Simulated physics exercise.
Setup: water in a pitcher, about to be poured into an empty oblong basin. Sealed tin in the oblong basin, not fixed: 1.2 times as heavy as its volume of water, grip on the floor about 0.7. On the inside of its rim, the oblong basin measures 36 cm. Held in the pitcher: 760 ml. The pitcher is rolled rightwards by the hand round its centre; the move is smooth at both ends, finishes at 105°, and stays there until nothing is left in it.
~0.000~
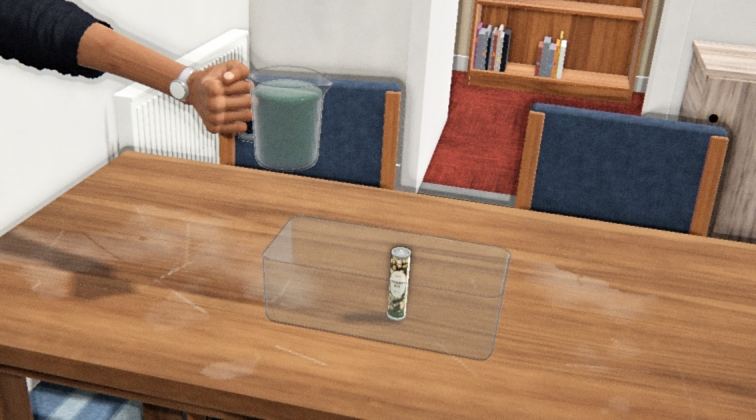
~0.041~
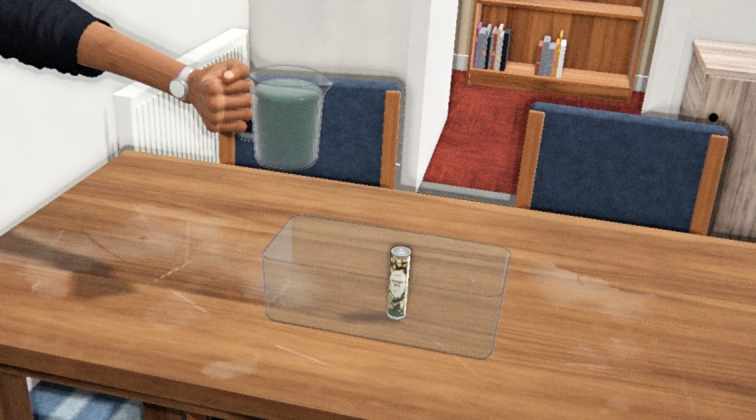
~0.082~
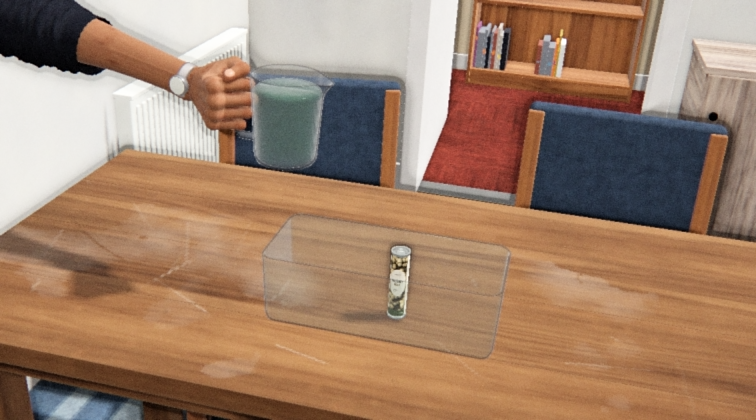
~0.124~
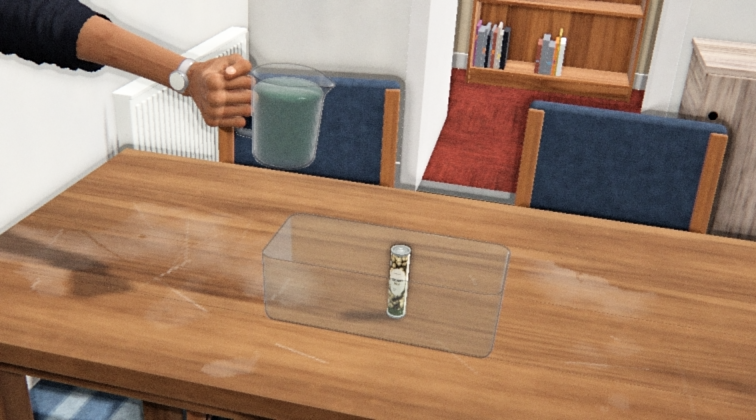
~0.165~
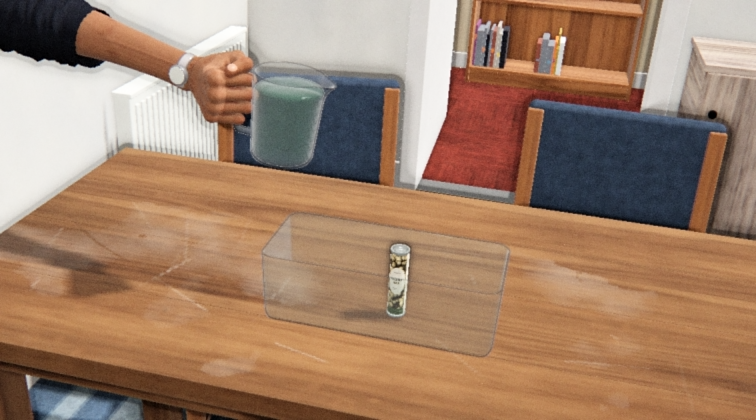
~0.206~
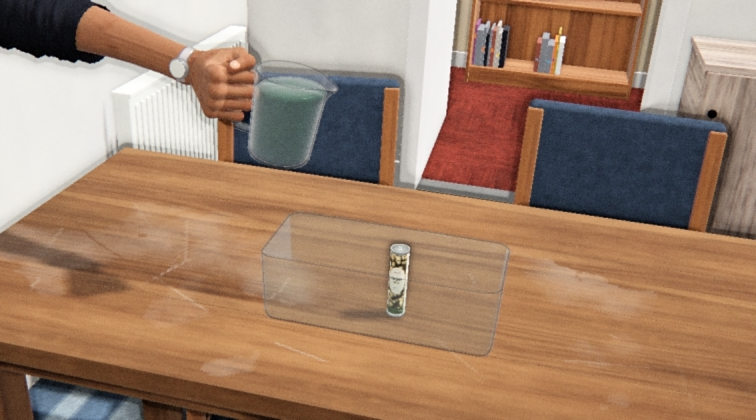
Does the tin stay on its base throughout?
It won't make it through.
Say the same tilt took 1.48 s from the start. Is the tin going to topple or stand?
After the tilt, the tin has tipped over.
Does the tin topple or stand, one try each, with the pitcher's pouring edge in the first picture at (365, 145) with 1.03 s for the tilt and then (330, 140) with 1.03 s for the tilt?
The tin overturns the first time and stays vertical the second time.
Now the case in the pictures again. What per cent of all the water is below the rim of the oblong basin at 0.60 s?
Roughly 1 percent of it.
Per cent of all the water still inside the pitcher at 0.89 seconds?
About 30 per cent.
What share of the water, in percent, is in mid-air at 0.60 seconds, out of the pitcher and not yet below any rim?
Roughly 16 percent.
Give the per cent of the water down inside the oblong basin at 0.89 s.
Roughly 40 %.
By 0.60 s the tilt is 66° and 82 per cent is still to pour; the tin stands where it began.
By 0.89 s the tilt is 101° and 31 per cent is still to pour; the tin leans 28°.
By 1.20 s the tilt is 105° and 3 per cent is still to pour; the tin lies on its side.
By 1.53 s the tilt is 105° and 0 per cent is still to pour; the tin lies on its side.
At rest the tin lies on its side.
